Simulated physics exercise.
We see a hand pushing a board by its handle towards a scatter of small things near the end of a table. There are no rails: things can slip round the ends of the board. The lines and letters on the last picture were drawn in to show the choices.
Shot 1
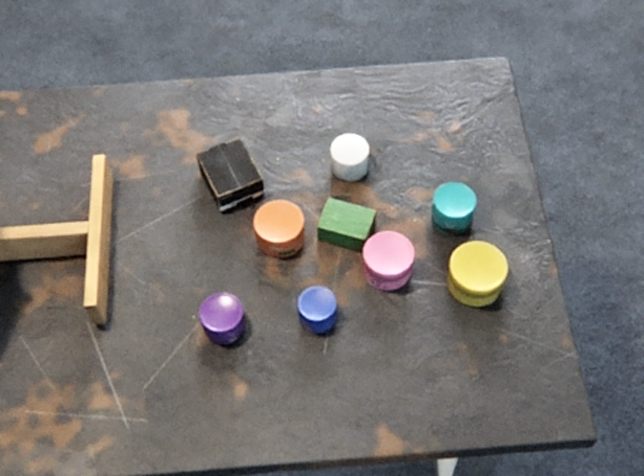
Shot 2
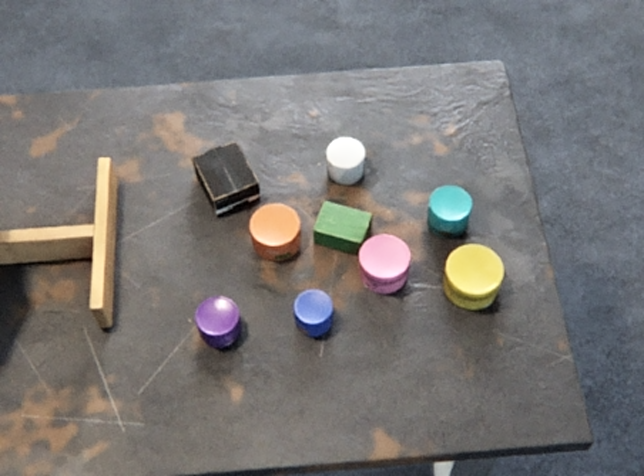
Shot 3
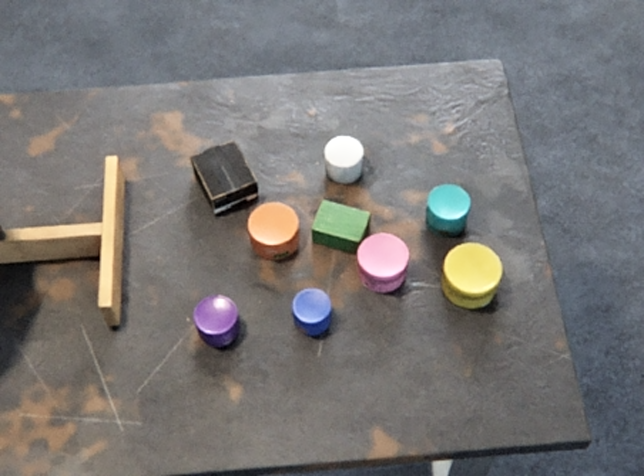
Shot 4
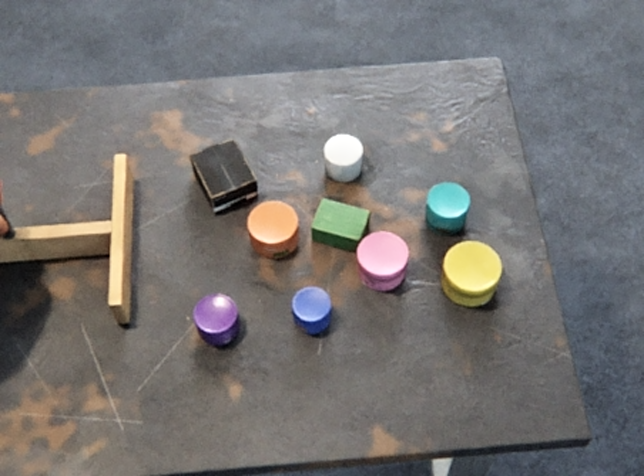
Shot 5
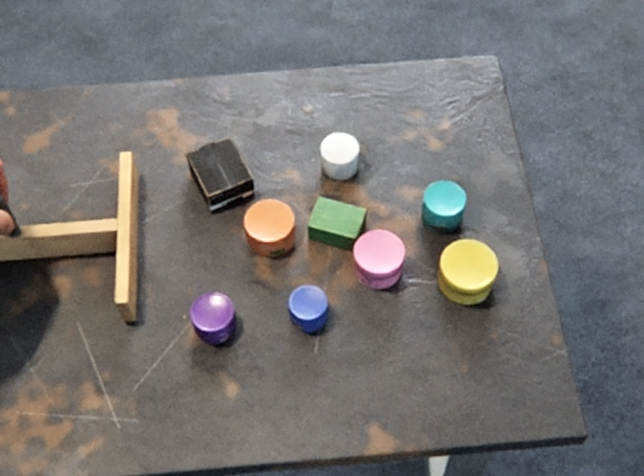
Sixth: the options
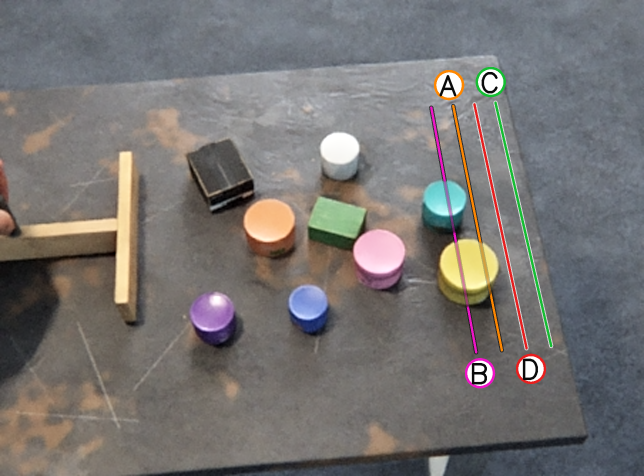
Hand sliding a wooden T-shaped board slowly rightward by its handle across a worn table, small colourful tubs and blocks sitting untouched.
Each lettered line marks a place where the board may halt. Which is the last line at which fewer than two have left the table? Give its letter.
As far as mark B.
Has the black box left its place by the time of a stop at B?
By then, yes.
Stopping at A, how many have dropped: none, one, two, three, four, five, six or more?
By then, three.
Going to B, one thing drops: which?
The turquoise tub.
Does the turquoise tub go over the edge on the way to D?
Yes.
On the marked copy, A at (476, 218); B at (452, 220); C at (521, 215); D at (498, 217).
Following B. Soon after the start, board (242, 214); purple jar (237, 327); black box (272, 170).
Later, board (360, 205); turquoise tub (483, 200); green block (438, 210).
In the end, board (451, 198); turquoise tub over the edge; green block (522, 196); one fallen.
As for the rest, A drops three; C drops seven; D drops three.
